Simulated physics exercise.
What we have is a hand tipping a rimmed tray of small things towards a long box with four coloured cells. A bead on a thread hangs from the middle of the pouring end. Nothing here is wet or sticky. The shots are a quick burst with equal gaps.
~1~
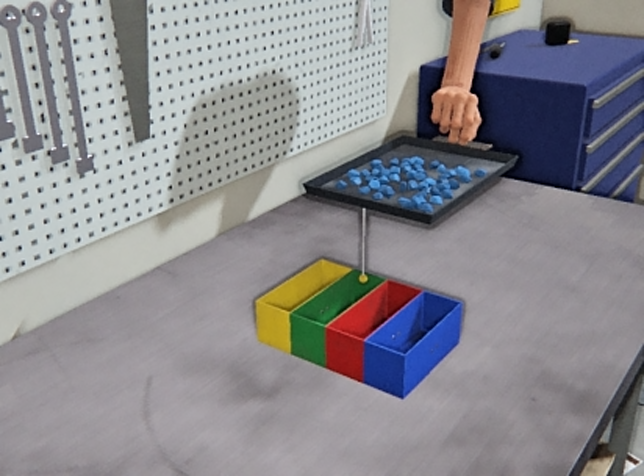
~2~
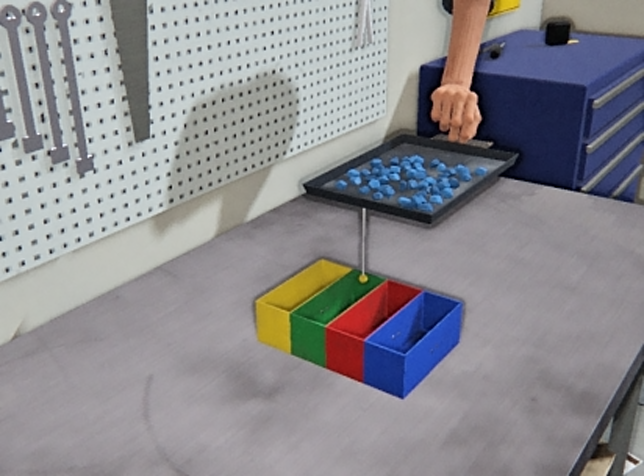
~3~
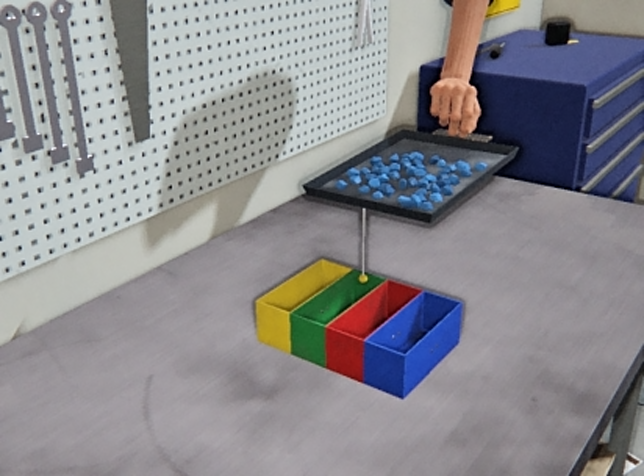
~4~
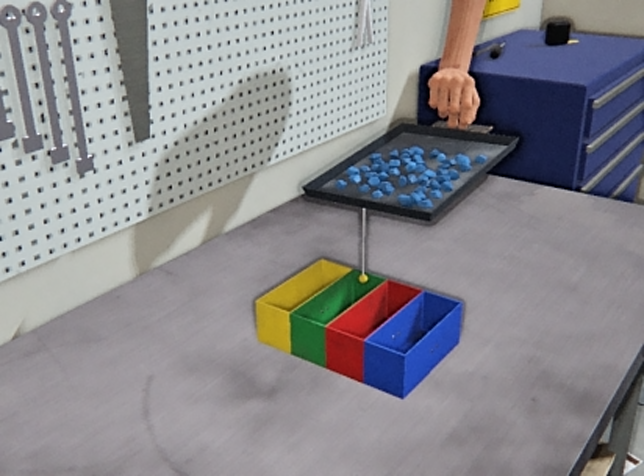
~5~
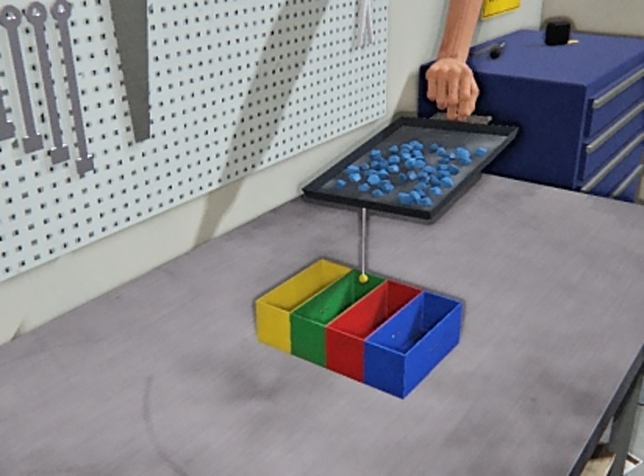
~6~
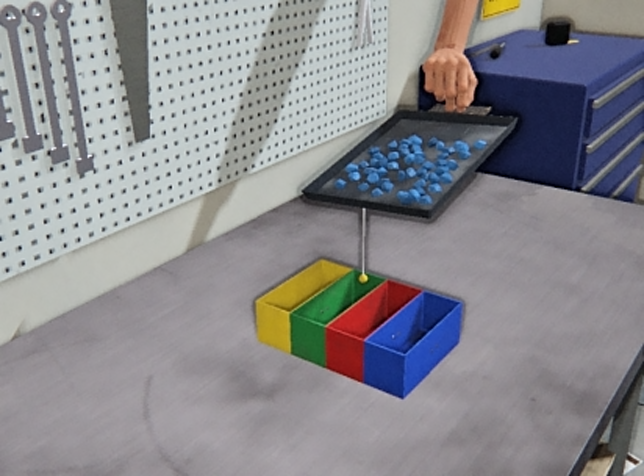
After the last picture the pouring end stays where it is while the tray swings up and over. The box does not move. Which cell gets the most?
Most goes to the yellow cell.
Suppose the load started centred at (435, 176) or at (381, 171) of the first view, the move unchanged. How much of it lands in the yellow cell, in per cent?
Roughly 60 per cent, and 70 per cent.
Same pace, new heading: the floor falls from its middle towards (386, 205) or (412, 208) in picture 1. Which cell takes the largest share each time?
In turn: Red; the blue one.
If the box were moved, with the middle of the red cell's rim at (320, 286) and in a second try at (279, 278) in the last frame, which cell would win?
The first try: The red one. The second: That blue cell.
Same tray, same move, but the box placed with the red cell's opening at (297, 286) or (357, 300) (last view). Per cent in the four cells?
In turn 100 and 100 in a hundred.
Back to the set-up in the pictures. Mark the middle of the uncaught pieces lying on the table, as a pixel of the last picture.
Around (239, 302).
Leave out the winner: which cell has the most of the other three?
The runner-up: The cell in green.
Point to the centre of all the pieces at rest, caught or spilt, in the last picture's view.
Close to (299, 320).
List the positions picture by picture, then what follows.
The first picture shows corners of the pouring end at (307, 183) and (431, 213), level; middle of the load at (420, 177), aquarium stones; bead on its thread at (363, 279); yellow cell at (274, 323); green cell at (308, 336); red cell at (345, 350); blue cell at (384, 365).
The second picture shows corners of the pouring end at (307, 184) and (430, 213), level; middle of the load at (420, 176).
The third picture shows corners of the pouring end at (307, 185) and (430, 212), tipped barely, lowest at the left corner; middle of the load at (420, 173).
The fourth picture shows corners of the pouring end at (307, 186) and (430, 211), tipped a little, lowest at the left corner; middle of the load at (420, 169).
The fifth picture shows corners of the pouring end at (306, 188) and (429, 209), tipped a little, lowest at the left corner; middle of the load at (419, 165).
The sixth picture shows corners of the pouring end at (306, 189) and (428, 208), tipped a little, lowest at the left corner; middle of the load at (418, 160); yellow cell at (274, 323); green cell at (308, 336); red cell at (345, 350); blue cell at (384, 365).
Soon after the last picture, tray tipped steeply; all on the tray.
A little later, tray tipped right over; a stray few on the tray; about a third in the yellow cell; a small part in the green cell; about a third falling or outside the box.
Later still, tray tipped past a quarter turn; about half in the yellow cell; about a quarter in the green cell; about a quarter falling or outside the box.
At rest, tray tipped past a quarter turn; about half in the yellow cell; about a quarter in the green cell; none in the blue cell; none in the red cell; about a quarter outside the box.
